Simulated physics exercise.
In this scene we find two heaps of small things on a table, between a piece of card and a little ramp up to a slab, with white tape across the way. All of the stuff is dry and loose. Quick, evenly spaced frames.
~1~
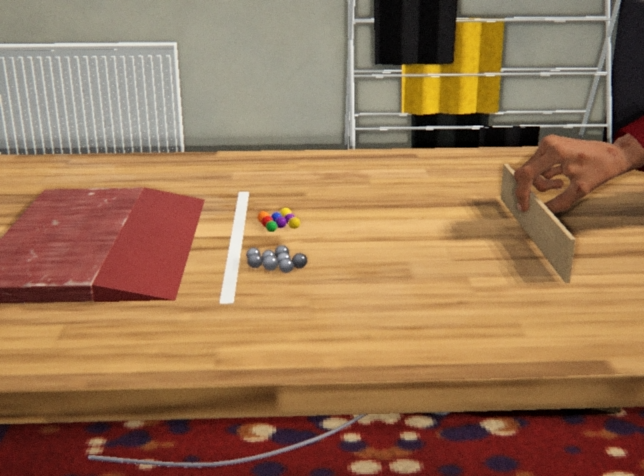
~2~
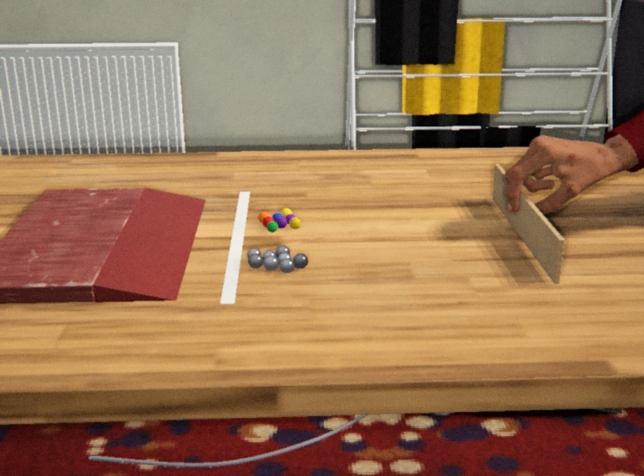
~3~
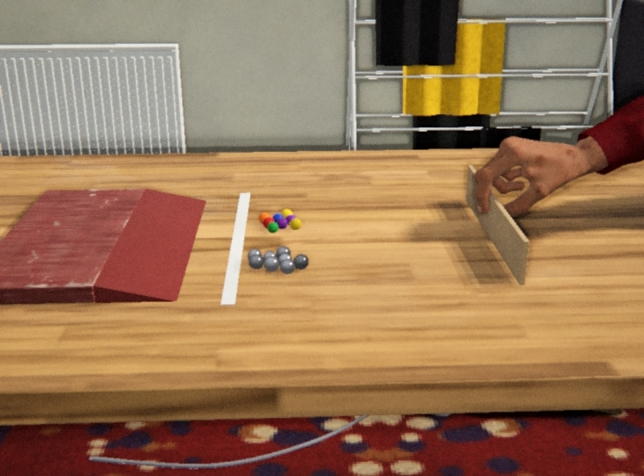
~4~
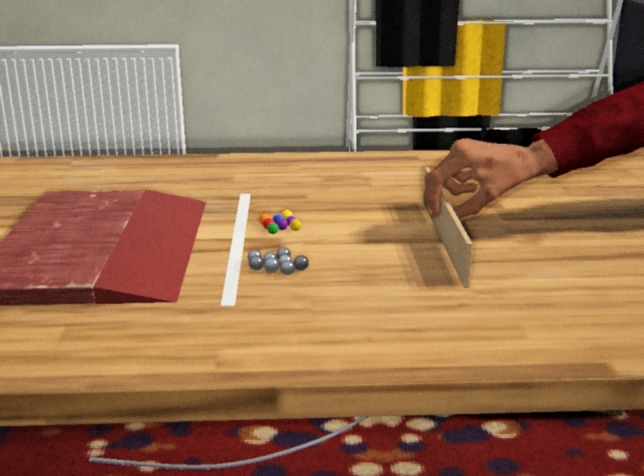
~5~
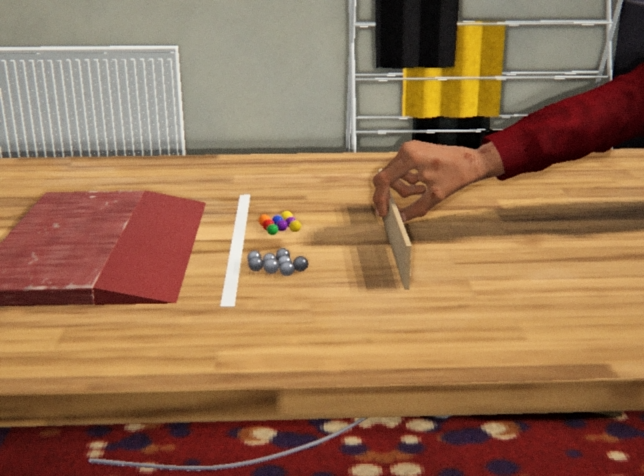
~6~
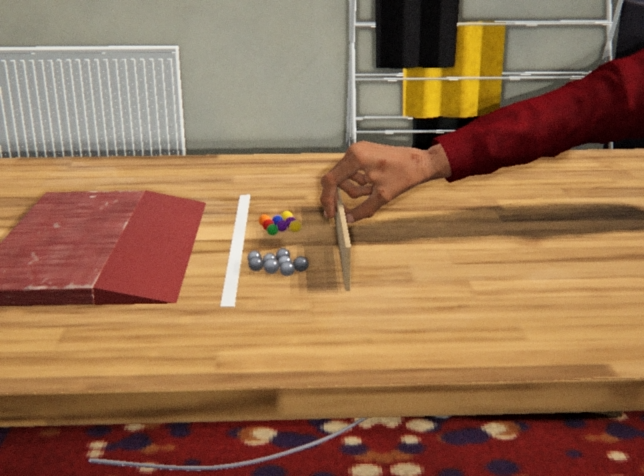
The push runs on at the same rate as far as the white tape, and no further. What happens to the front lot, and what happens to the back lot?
The front lot gets some pieces over the top; the back lot gets some pieces over the top.
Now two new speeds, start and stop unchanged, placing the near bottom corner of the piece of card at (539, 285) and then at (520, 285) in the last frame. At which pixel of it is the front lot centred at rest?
The middle stops roughly at (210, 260) the first time and at (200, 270) the second time.
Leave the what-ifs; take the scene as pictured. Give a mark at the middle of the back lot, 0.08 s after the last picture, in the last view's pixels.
Its centre sits near (252, 223).
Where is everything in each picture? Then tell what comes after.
The first picture shows piece of card at (565, 253), at rest; white tape at (243, 196); top of the ramp at (96, 277); front lot at (284, 259), a few steel balls; back lot at (276, 218), a few gumballs.
The second picture shows piece of card at (554, 254); back lot at (277, 218).
The third picture shows piece of card at (520, 255); front lot at (285, 260).
The fourth picture shows piece of card at (465, 257); back lot at (278, 220).
The fifth picture shows piece of card at (406, 260); front lot at (285, 262).
The sixth picture shows piece of card at (347, 261); white tape at (245, 200); top of the ramp at (97, 280); front lot at (285, 262); back lot at (278, 221).
Then, 0.08 s after the last picture, piece of card still moving, near (267, 204); front lot all short of the ramp; back lot all short of the ramp.
Then, 0.17 s after the last picture, piece of card stopped at the white tape; front lot all on the ramp; back lot all on the ramp.
Then, 0.45 s after the last picture, piece of card stopped at the white tape; front lot all past the top; back lot all past the top.
By the end, piece of card stopped at the white tape; front lot all past the top; back lot all past the top.
